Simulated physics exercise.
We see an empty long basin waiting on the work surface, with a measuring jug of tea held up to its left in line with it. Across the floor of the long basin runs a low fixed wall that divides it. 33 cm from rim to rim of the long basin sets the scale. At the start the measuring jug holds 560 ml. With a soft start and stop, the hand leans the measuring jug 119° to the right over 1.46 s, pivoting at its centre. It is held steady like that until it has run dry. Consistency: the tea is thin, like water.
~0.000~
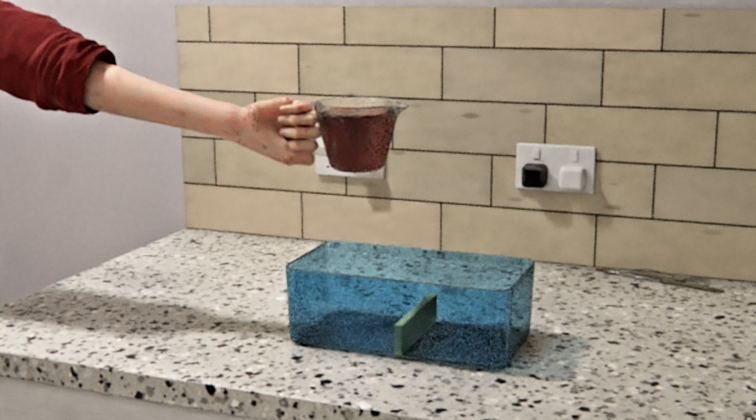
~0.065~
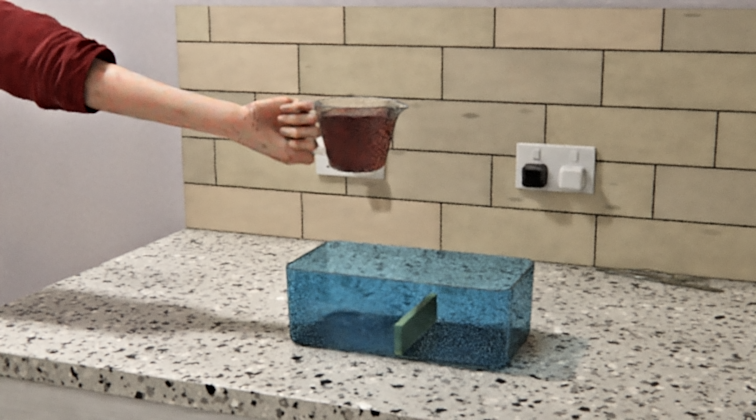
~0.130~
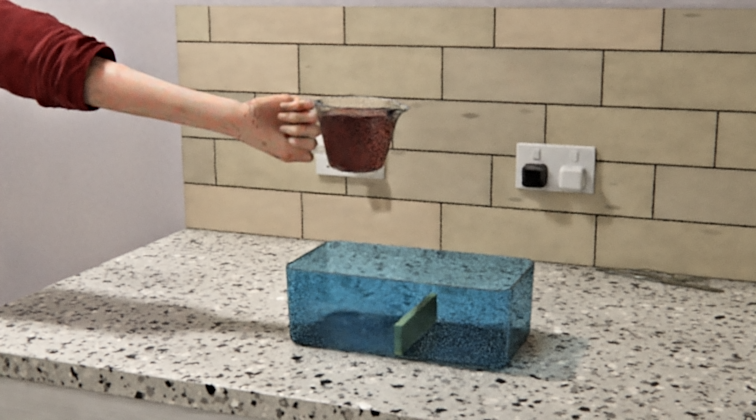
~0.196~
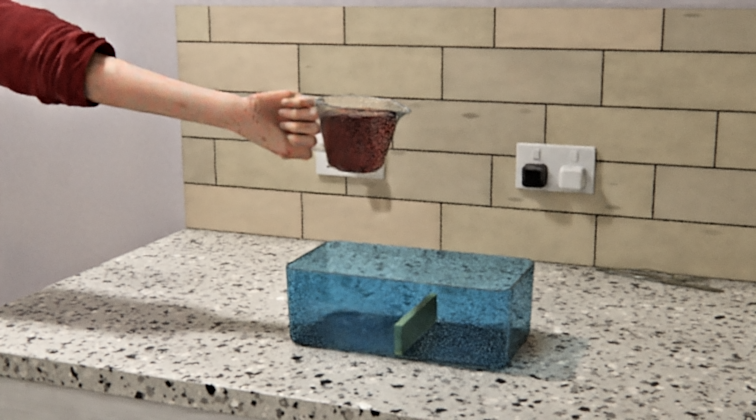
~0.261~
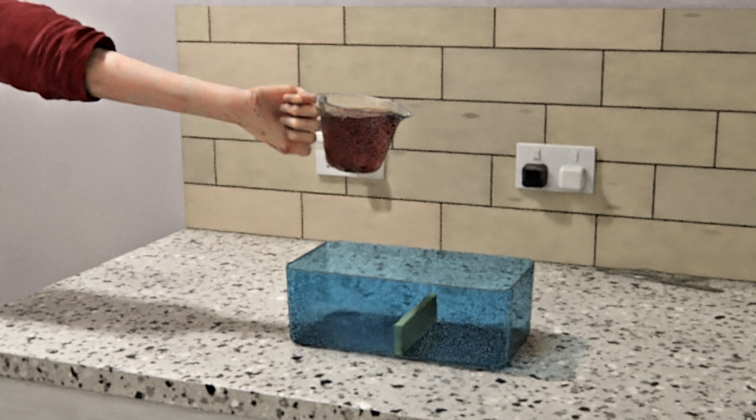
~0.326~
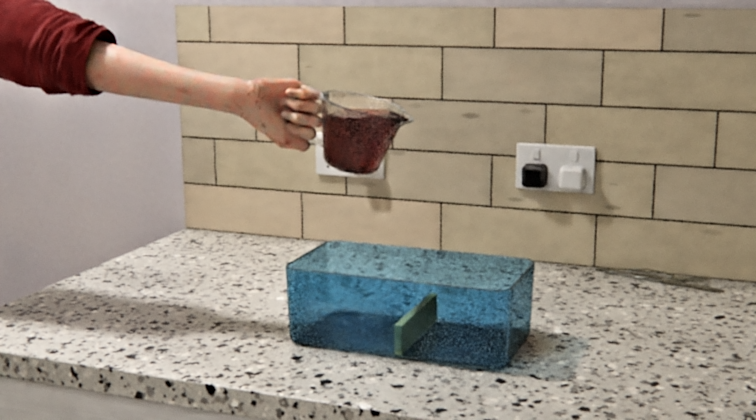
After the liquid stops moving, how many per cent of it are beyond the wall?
About 87 per cent.
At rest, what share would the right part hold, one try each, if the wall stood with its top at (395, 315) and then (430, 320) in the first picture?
One try each: Around 90 percent and then around 75 percent.
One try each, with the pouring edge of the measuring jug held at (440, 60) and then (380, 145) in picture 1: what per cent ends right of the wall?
75 then 40 %.
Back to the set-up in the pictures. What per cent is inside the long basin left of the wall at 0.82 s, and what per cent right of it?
Left roughly 0 per cent, right roughly 20.
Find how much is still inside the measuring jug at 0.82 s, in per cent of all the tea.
Fraction remaining: Approx. 50 per cent.
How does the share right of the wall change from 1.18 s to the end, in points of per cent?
There is a rise of about 2.
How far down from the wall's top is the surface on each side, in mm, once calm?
Left about 42 mm, while the right is about 24 mm.
After 0.82 s the tilt is 70° and 51 per cent is still to pour, 0 is left of the wall and 20 right of it.
After 1.18 s the tilt is 108° and 2 per cent is still to pour, 5 is left of the wall and 85 right of it.
After 1.55 s the tilt is 119° and 0 per cent is still to pour, 11 is left of the wall and 87 right of it.
After 1.96 s the tilt is 119° and 0 per cent is still to pour, 11 is left of the wall and 87 right of it.
In the end 11 per cent lies left of the wall, 87 right of it and 2 outside.
